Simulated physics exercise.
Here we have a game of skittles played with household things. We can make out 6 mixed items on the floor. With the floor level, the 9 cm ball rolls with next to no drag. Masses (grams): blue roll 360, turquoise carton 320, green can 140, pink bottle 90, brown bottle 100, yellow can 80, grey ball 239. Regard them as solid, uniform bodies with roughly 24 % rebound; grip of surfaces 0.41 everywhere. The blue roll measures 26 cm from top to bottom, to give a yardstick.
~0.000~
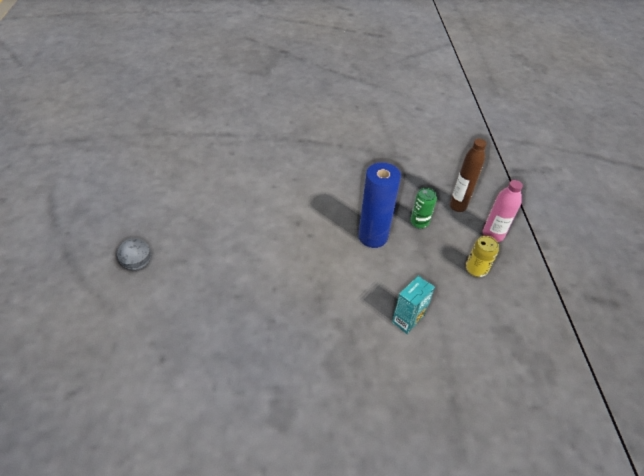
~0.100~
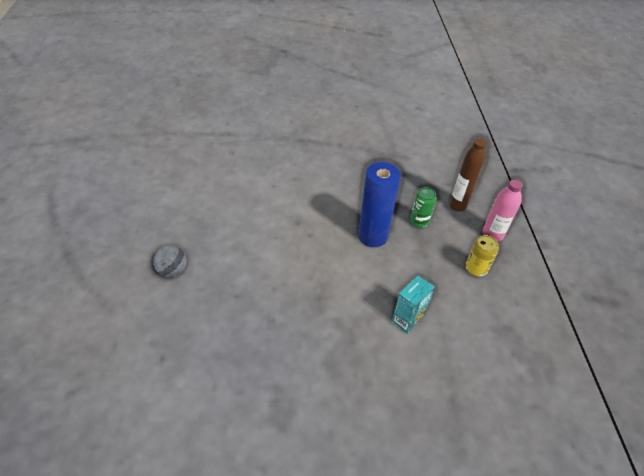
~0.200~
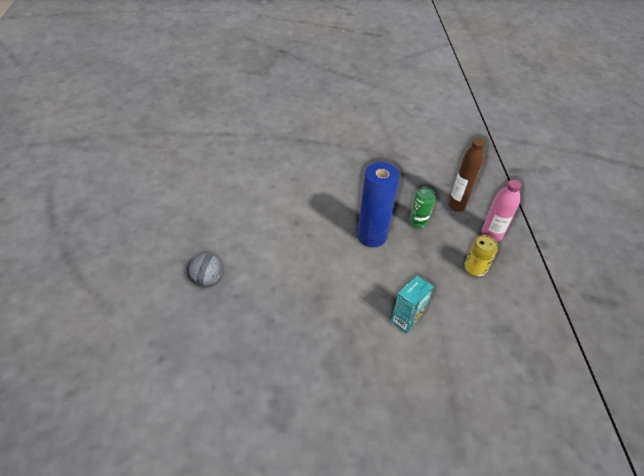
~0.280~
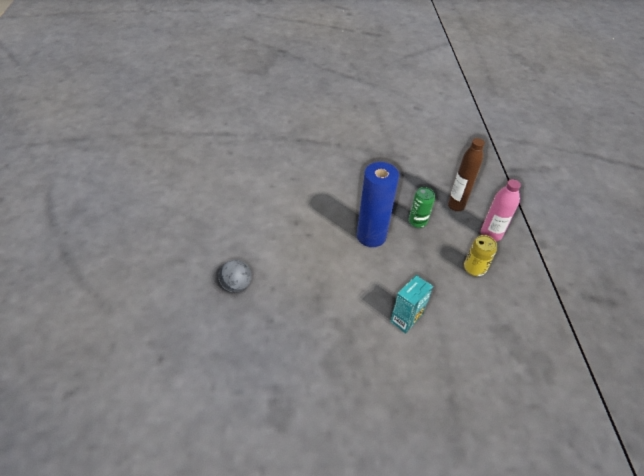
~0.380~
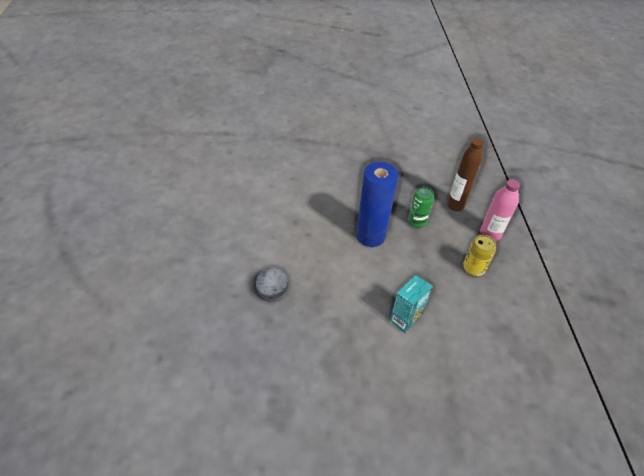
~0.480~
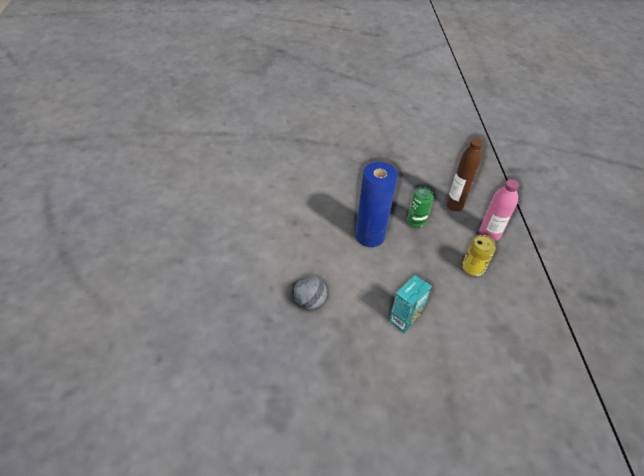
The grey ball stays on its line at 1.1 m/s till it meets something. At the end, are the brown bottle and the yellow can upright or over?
At the end, the brown bottle stays on its feet; the yellow can stays on its feet.
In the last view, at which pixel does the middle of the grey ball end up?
Near (404, 239).
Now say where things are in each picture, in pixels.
In the first frame, 0 cm rolled; grey ball (134, 254); brown bottle (469, 176); yellow can (482, 257).
In the second frame, 11 cm rolled; grey ball (170, 262); green can (423, 209).
In the third frame, 22 cm rolled; grey ball (206, 270); blue roll (377, 207).
In the fourth frame, 31 cm rolled; grey ball (235, 276); green can (421, 209).
In the fifth frame, 42 cm rolled; grey ball (272, 284); blue roll (376, 207).
In the sixth frame, 53 cm rolled; grey ball (310, 293); brown bottle (465, 176); yellow can (478, 256).
Around 0.68 s, 73 cm rolled; grey ball near (381, 307).
Around 0.98 s, 77 cm rolled; grey ball near (398, 302); turquoise carton shifted 5 cm.
Around 2.48 s, 76 cm rolled; grey ball near (393, 254); turquoise carton shifted 5 cm.
Finally (4.0 s), all 6 still in place (within 8 cm). Final places as that camera would see them, brown bottle near (465, 176), yellow can near (478, 256).
